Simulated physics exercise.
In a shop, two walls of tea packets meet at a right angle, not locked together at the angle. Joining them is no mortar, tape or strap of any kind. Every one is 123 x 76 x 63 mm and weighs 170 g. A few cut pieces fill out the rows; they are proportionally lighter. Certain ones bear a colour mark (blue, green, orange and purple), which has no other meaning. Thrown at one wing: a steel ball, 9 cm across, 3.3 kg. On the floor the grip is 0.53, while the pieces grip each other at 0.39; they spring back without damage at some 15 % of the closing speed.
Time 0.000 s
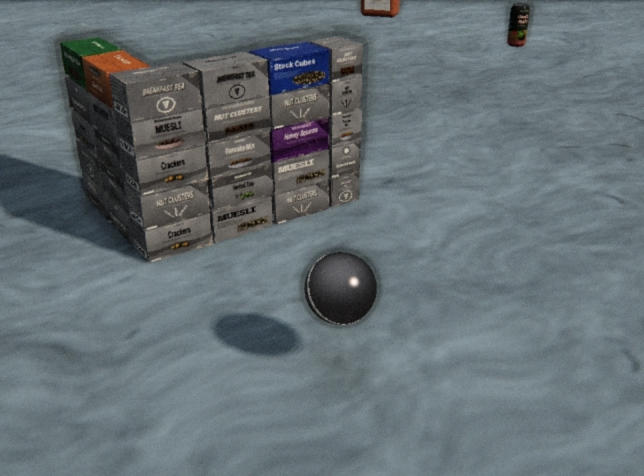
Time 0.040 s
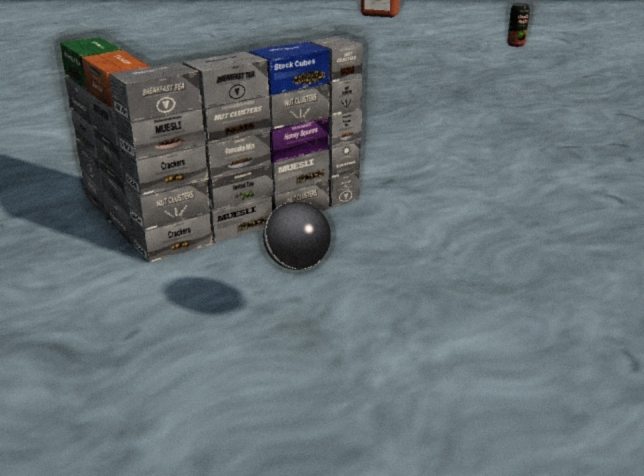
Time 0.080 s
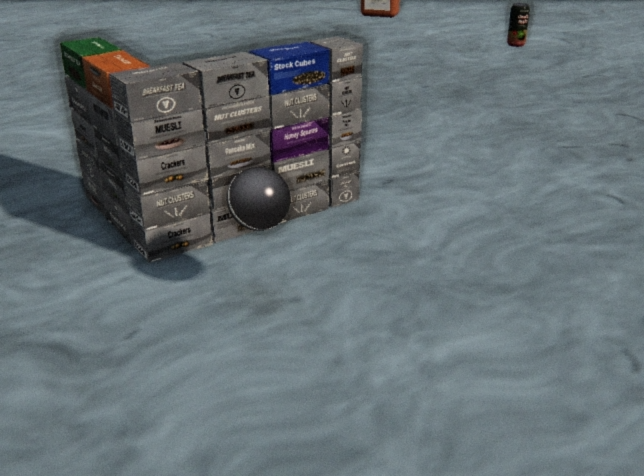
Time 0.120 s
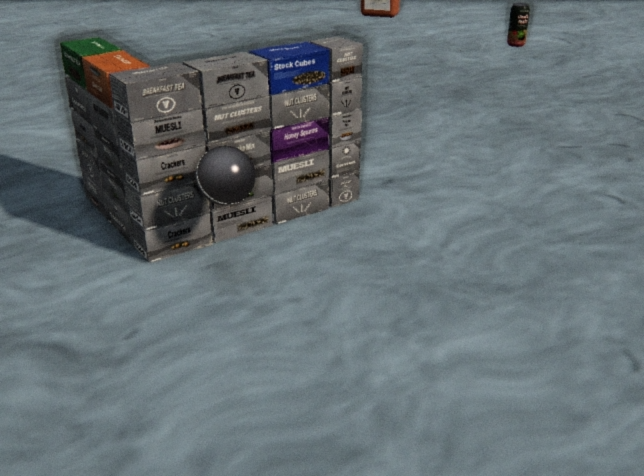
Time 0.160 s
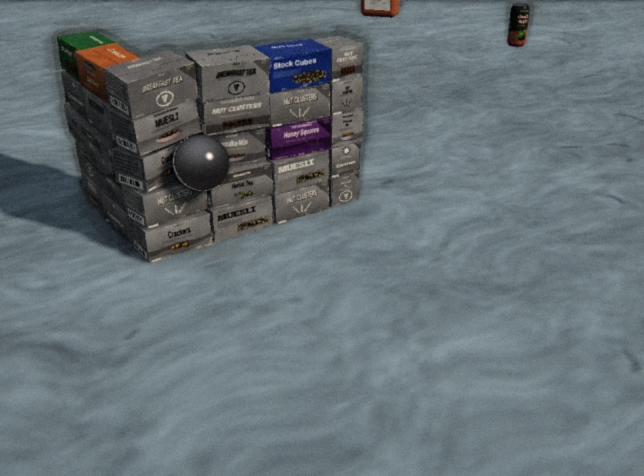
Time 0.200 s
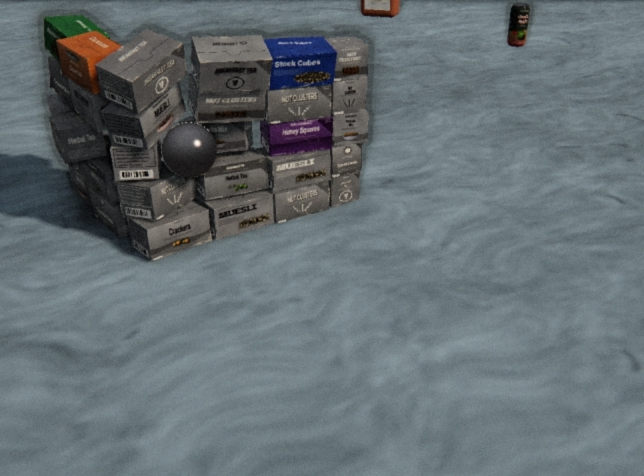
On a rippled blue-grey surface, a dark, shiny ball flies leftward toward two adjoining walls of stacked packets and strikes near their corner, shoving grey packets out of line and tilting the green and orange ones on top.
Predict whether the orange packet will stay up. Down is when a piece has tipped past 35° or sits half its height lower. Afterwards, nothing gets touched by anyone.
It won't.
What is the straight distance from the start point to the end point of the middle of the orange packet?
About 55 cm.
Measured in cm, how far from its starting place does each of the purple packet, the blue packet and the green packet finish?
Purple 4 cm, blue 4 cm, green 70 cm.
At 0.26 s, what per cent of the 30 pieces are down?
15 per cent.
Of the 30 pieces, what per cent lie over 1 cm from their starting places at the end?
Shifted fraction is 80 per cent.
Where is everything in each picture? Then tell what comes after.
In the first picture (each place is the centre of the face we see best), ball (340, 288) 36 cm from contact, 2.8 m/s; orange packet (115, 60); green packet (72, 66); purple packet (302, 141); all as stacked.
In the second picture, ball (297, 236) 26 cm from contact, 2.7 m/s; orange packet (115, 60).
In the third picture, ball (259, 199) 15 cm from contact, 2.6 m/s; orange packet (115, 60).
In the fourth picture, ball (226, 176) 52 mm from contact, 2.6 m/s; orange packet (115, 60).
In the fifth picture, ball (201, 163) after contact, 1.2 m/s; orange packet (109, 55) moved 13 mm; blue packet (301, 71) tilted 4°; steepest lean 8°, the packet at (164, 91); 18 have shifted.
In the sixth picture, ball (189, 150) after contact, 1.2 m/s; orange packet (92, 44) tilted 5°; green packet (57, 45) tilted 10°; blue packet (304, 71) tilted 11°; steepest lean 22°, the packet at (161, 78); 27 have shifted.
By 0.26 s, ball still moving; 4 of the 30 packets down; orange packet tilted 10°; green packet tilted 23°.
By 0.40 s, ball still moving; 11 of the 30 packets down; orange packet tilted 23°; green packet tilted 19°, 48 mm lower.
By 0.68 s, ball still moving; 14 of the 30 packets down; orange packet on its side; green packet on its side.
When it is over (1.6 s), ball rolling away; 14 of the 30 packets down; orange packet upside down; green packet on its side; purple packet moved 32 mm.
